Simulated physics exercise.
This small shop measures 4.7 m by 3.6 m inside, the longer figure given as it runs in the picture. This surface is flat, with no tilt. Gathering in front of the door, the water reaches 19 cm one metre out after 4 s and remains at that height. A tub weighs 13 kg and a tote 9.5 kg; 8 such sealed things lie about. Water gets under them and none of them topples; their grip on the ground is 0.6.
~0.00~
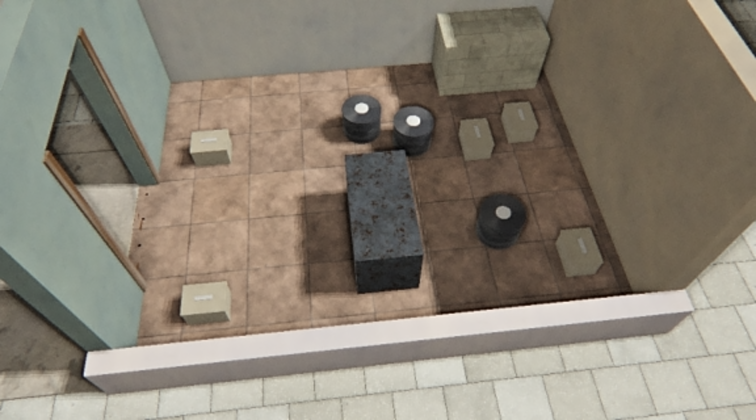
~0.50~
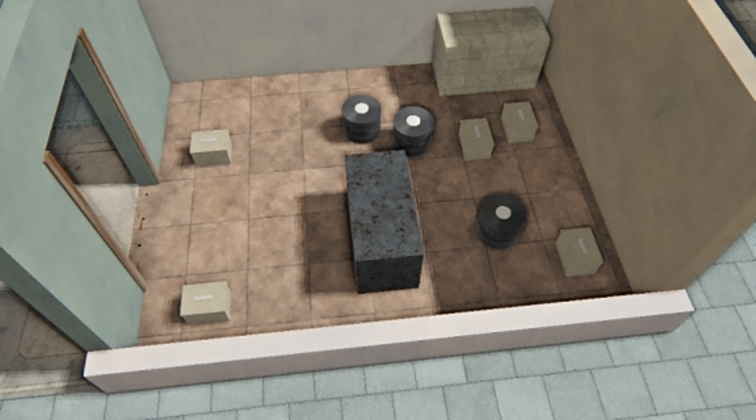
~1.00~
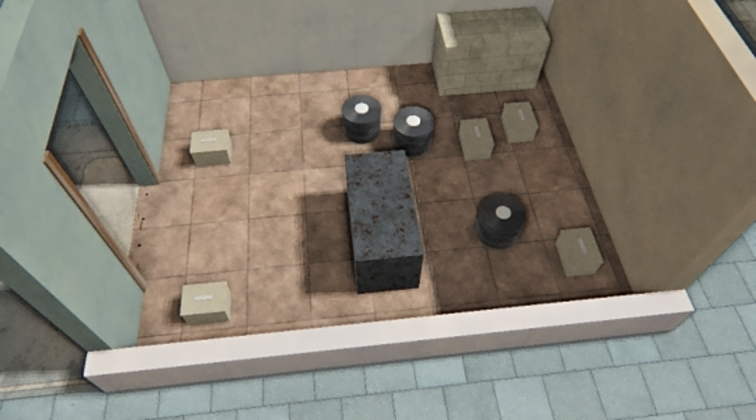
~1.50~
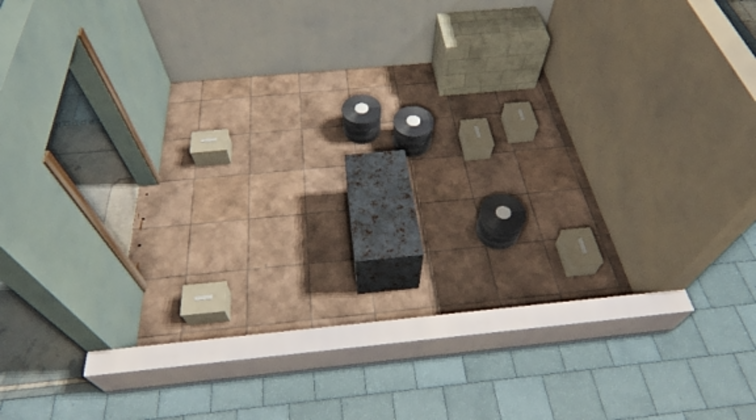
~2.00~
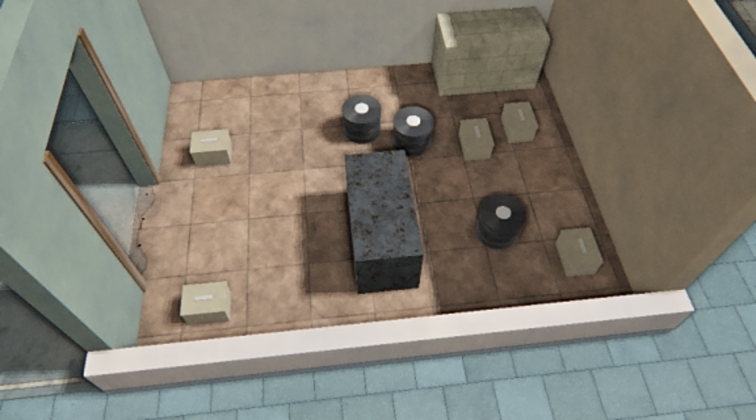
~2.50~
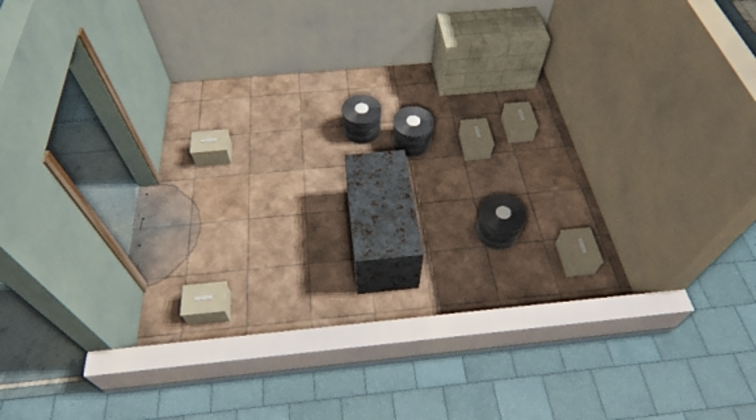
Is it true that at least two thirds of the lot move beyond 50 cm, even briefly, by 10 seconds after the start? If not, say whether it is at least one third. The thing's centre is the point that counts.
False, under one third move.
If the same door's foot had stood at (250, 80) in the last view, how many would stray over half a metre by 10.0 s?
Count: 2.
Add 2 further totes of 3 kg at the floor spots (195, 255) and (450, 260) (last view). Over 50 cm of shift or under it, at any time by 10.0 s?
Above the limit, then inside the limit.
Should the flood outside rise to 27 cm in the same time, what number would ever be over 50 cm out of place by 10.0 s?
It would come to 5 of them.
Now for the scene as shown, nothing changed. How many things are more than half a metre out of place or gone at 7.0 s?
I get 0.
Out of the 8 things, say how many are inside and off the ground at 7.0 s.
0 of them.
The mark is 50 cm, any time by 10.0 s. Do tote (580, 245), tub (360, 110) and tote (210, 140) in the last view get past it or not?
First not as far, then farther, then not as far.
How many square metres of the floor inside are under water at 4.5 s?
Around 5.0 m2 of it.
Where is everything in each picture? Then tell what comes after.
The first frame shows a tub at (503, 213), on the bottom; a tub at (413, 121) rests on the ground; 0.0 m2 under water; 0 of 8 have shifted.
The second frame shows a tub at (503, 213) rests on the ground; a tub at (413, 121), on the bottom; 0.0 m2 under water; 0 of 8 have shifted.
The third frame shows a tub at (503, 213) rests on the ground; a tub at (413, 121), on the bottom; 0.0 m2 under water; 0 of 8 have shifted.
The fourth frame shows a tub at (503, 213) rests on the ground; a tub at (413, 121), on the bottom; water covers 0.0 m2; 0 of 8 have shifted.
The fifth frame shows a tub at (503, 213), on the bottom; a tub at (413, 121) rests on the ground; 0.0 m2 under water; 0 of 8 have shifted.
The sixth frame shows a tub at (503, 213) rests on the ground; a tub at (413, 121), on the bottom; water covers 0.4 m2; 0 of 8 have shifted.
After 3.5 s 0 of 8 are over 50 cm from their spots; 0 afloat.
After 4.5 s 0 of 8 are over 50 cm from their spots; 0 afloat.
After 7.0 s 0 of 8 are over 50 cm from their spots; 0 afloat.
After 10.0 s 1 of 8 are over 50 cm from their spots, and 1 have been at some point; 1 afloat.
